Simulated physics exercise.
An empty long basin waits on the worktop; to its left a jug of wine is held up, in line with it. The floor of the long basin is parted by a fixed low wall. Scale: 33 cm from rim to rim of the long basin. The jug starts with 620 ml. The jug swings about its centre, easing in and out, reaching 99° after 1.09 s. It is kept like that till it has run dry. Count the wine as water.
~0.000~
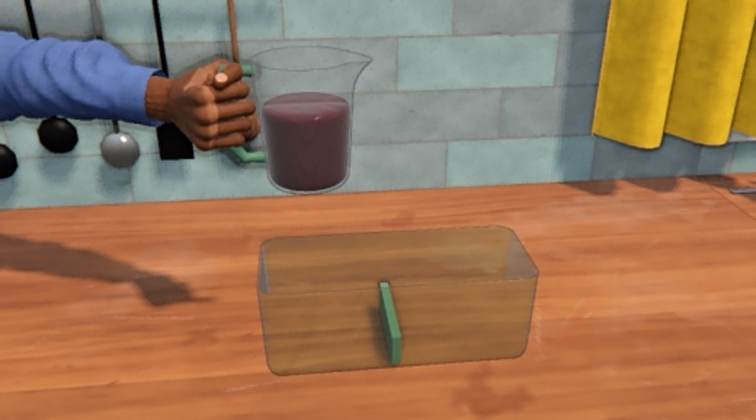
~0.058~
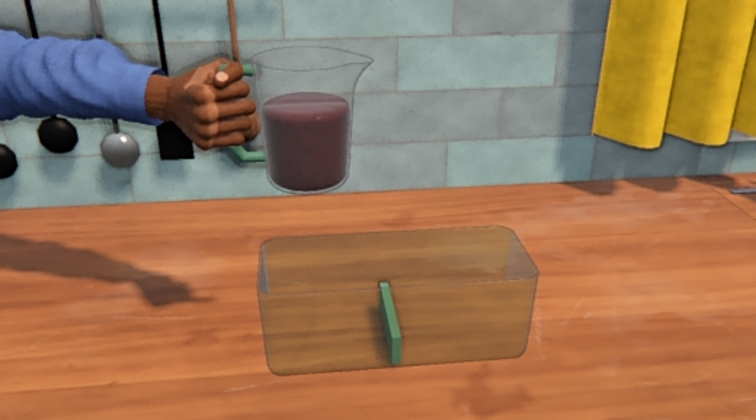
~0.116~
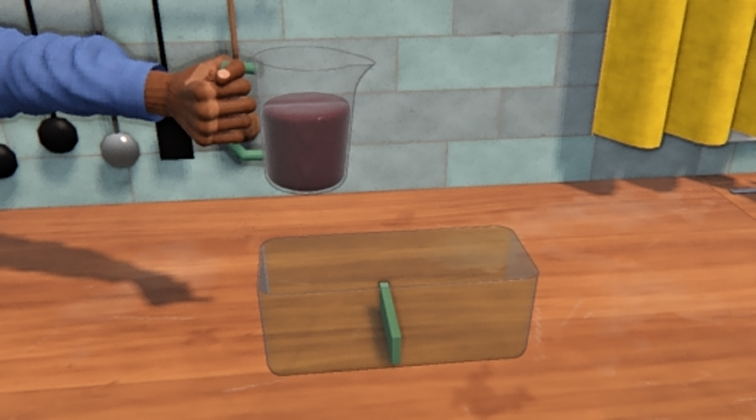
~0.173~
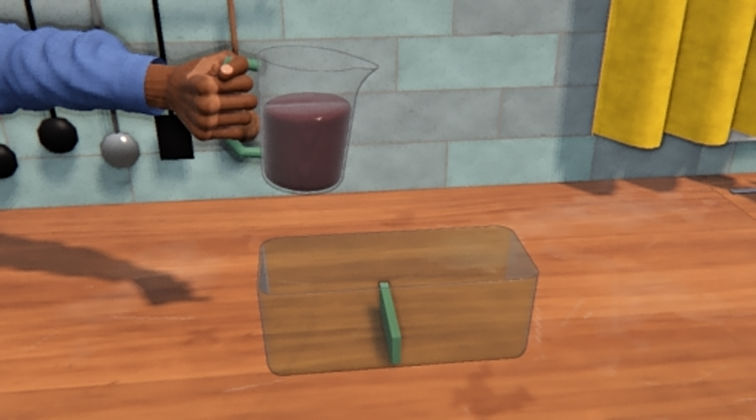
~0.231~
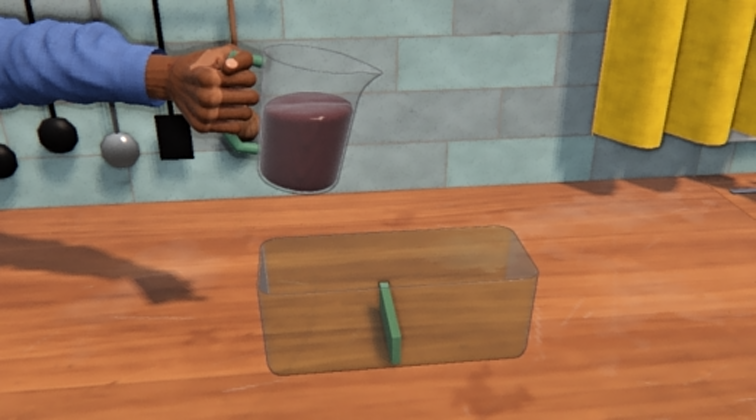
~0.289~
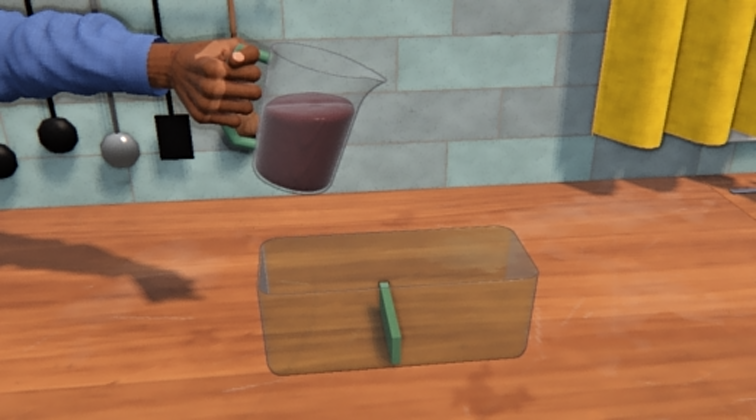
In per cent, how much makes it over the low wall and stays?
About 90 per cent.
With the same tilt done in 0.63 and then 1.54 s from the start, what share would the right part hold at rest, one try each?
First 85, then 90 per cent.
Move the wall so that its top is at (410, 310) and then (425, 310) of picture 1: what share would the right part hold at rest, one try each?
In turn about 90 and 80 per cent.
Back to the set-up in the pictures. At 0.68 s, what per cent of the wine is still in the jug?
Near 94 in a hundred.
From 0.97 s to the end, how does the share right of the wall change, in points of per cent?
The share moves up, by some 60 per cent.
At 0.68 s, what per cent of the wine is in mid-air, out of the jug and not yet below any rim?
Near 6 in a hundred.
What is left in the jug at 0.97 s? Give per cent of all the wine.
Some 42 per cent.
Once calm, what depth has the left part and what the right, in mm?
Some 2 mm on the left and 26 mm on the right.
By 0.68 s the tilt is 68° and 94 per cent is still to pour, 0 is left of the wall and 0 right of it.
By 0.97 s the tilt is 96° and 43 per cent is still to pour, 0 is left of the wall and 30 right of it.
By 1.26 s the tilt is 99° and 7 per cent is still to pour, 7 is left of the wall and 76 right of it.
By 1.59 s the tilt is 99° and 1 per cent is still to pour, 8 is left of the wall and 89 right of it.
At rest 8 per cent lies left of the wall, 90 right of it and 2 outside.
